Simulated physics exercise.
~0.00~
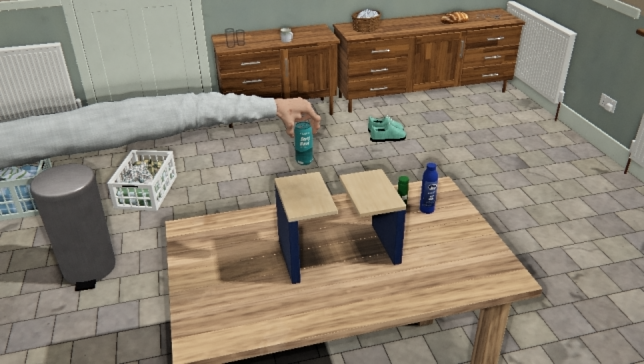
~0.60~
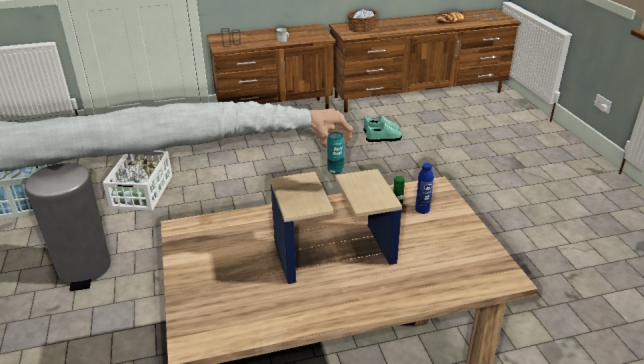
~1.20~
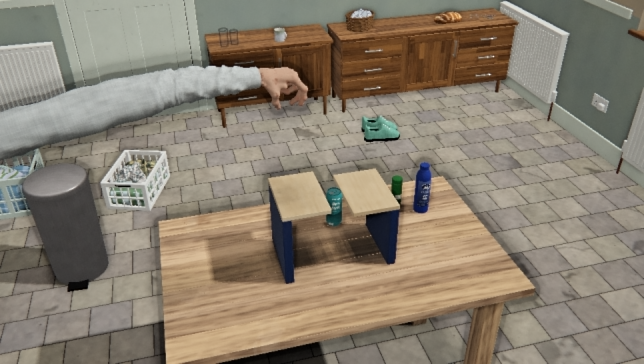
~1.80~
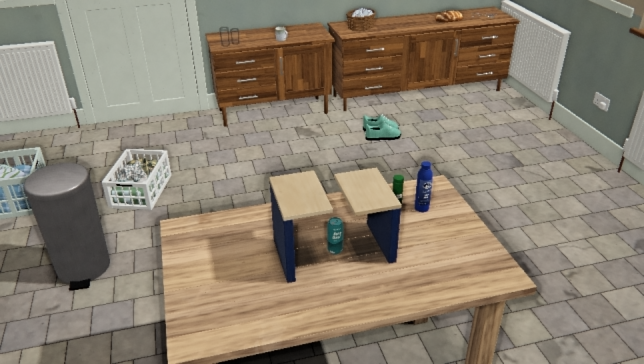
A hand in a pale grey sleeve holds a turquoise can above a small stand on a wooden table, seen from above in a slightly swaying view of a stone-tiled room with wooden cabinets behind. The stand has two light wooden tops on dark blue sides, with a gap between them, and a blue bottle and a green shaker stand to its right. The hand carries the can right until it is over the gap, then lets go and draws back. The can drops upright through the gap and comes to rest on the table between the blue sides, while the bottle and shaker stay put.
